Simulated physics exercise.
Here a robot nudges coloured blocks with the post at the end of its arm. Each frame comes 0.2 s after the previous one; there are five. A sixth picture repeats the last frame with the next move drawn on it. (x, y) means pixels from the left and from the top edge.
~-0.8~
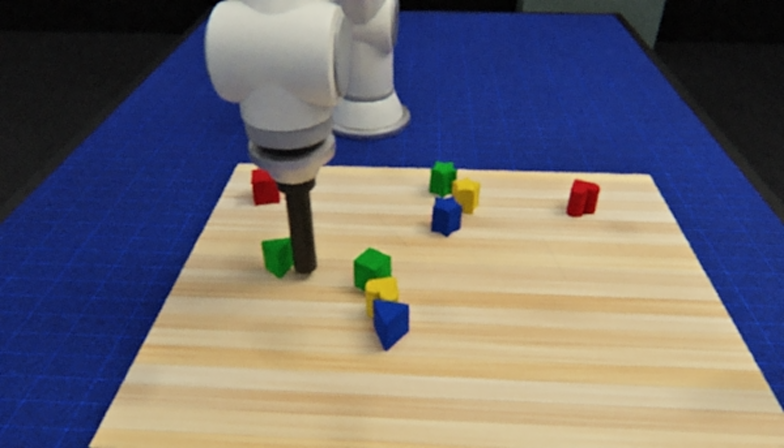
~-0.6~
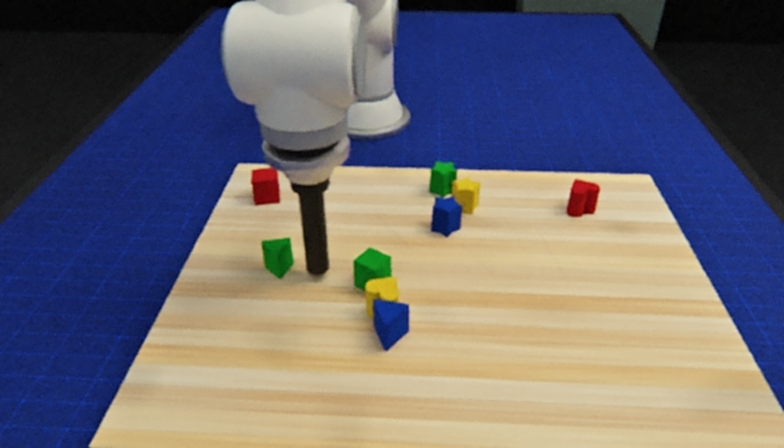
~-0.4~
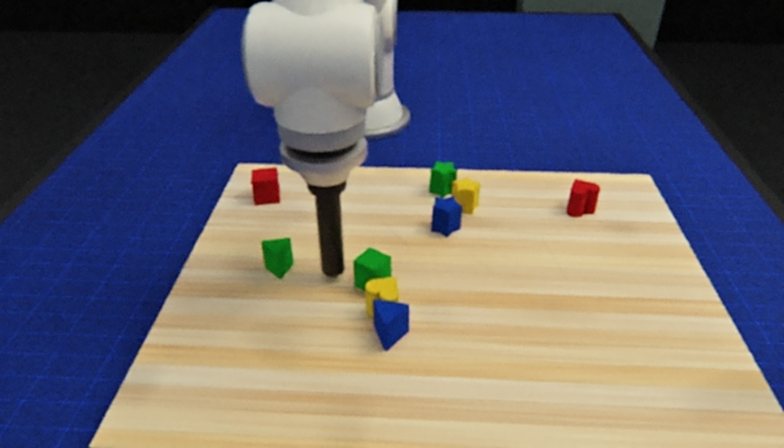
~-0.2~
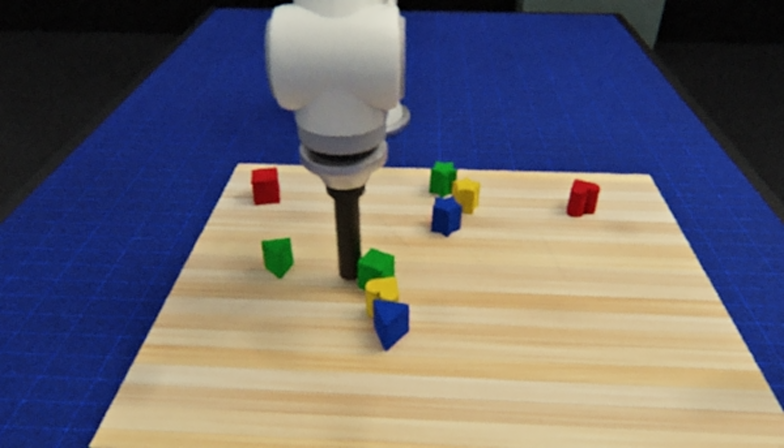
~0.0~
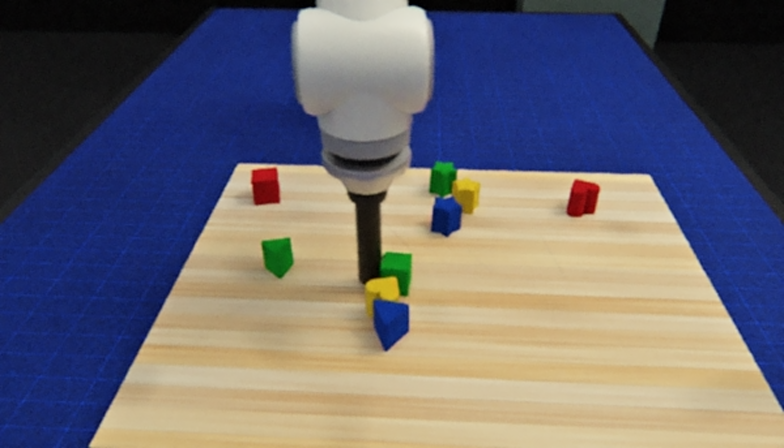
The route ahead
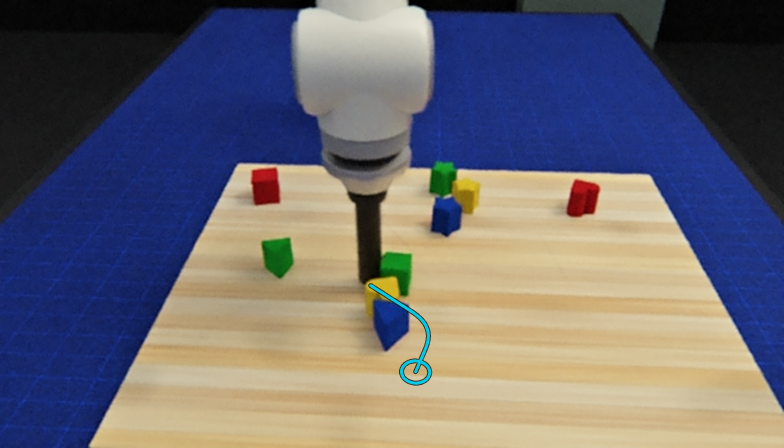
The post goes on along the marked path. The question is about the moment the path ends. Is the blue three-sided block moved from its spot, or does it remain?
By the last moment, the blue three-sided block will have left its place.
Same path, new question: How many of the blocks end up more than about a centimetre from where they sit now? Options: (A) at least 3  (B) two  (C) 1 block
Letter A.
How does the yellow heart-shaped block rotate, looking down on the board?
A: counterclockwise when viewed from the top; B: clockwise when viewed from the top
Correct choice: B.
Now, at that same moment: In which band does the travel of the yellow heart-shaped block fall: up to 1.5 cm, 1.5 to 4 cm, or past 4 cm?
Once the path is done, the yellow heart-shaped block lies 1.5 to 4 cm from its present place.
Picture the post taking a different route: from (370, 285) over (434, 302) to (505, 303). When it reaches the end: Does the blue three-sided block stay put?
I expect so.
Drawn move, from (370, 285) through (404, 306) and (428, 335) to (416, 372).
What follows on the original path. One third of the way, post at (405, 300); yellow heart-shaped block at (392, 296), turned 50° clockwise; blue three-sided block at (386, 319), turned 15° anticlockwise; green four-sided block at (417, 264), turned 55° anticlockwise.
Two thirds of the way, post at (429, 329); yellow heart-shaped block at (393, 298), turned 60° clockwise; blue three-sided block at (385, 320), turned 15° anticlockwise; green four-sided block at (417, 264), turned 55° anticlockwise.
At the end, post at (416, 364); yellow heart-shaped block at (393, 298), turned 60° clockwise; blue three-sided block at (385, 320), turned 15° anticlockwise; green four-sided block at (417, 264), turned 55° anticlockwise.
